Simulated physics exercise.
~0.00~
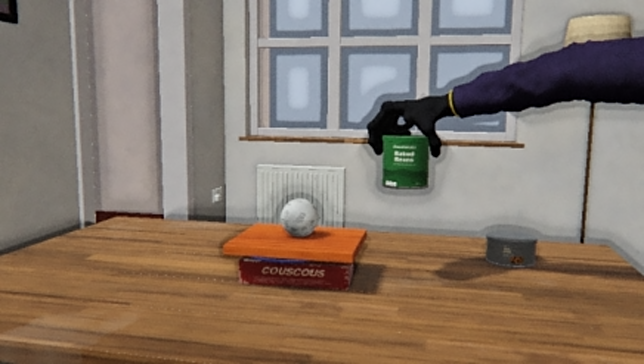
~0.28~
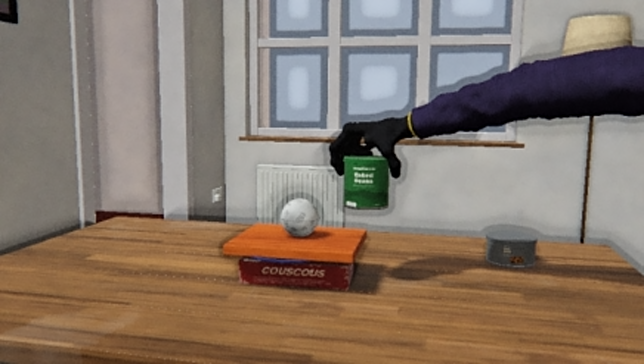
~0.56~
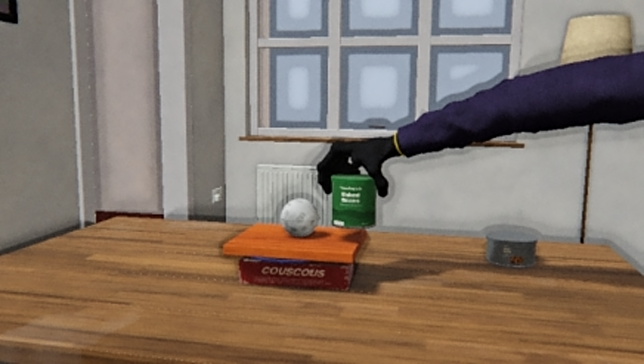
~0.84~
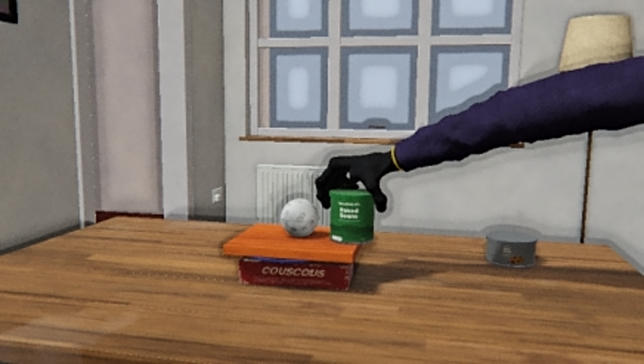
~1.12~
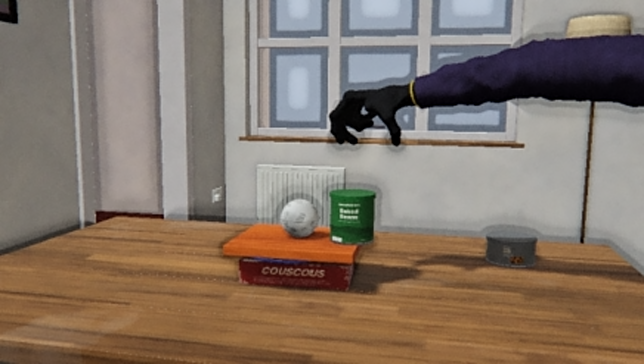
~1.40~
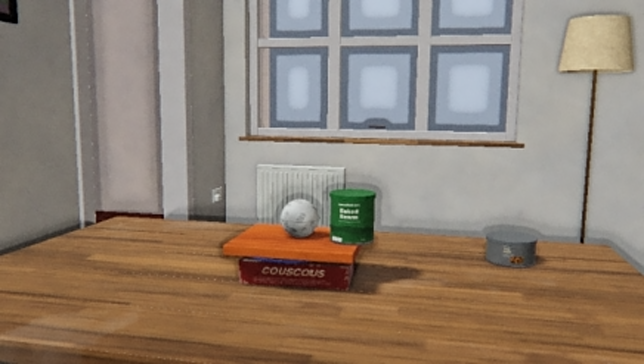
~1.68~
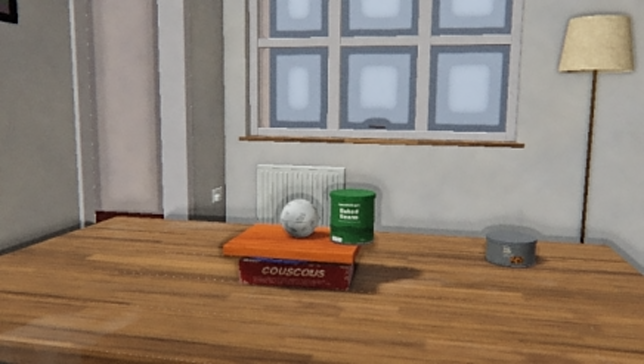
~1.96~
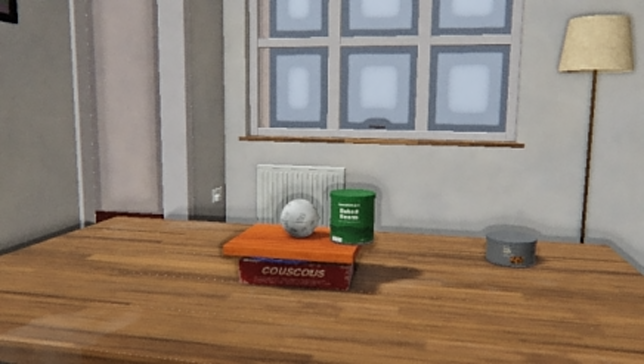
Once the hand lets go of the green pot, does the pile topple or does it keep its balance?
The pile keeps its balance, with the green pot still resting at the edge of the orange board beside the white ball.
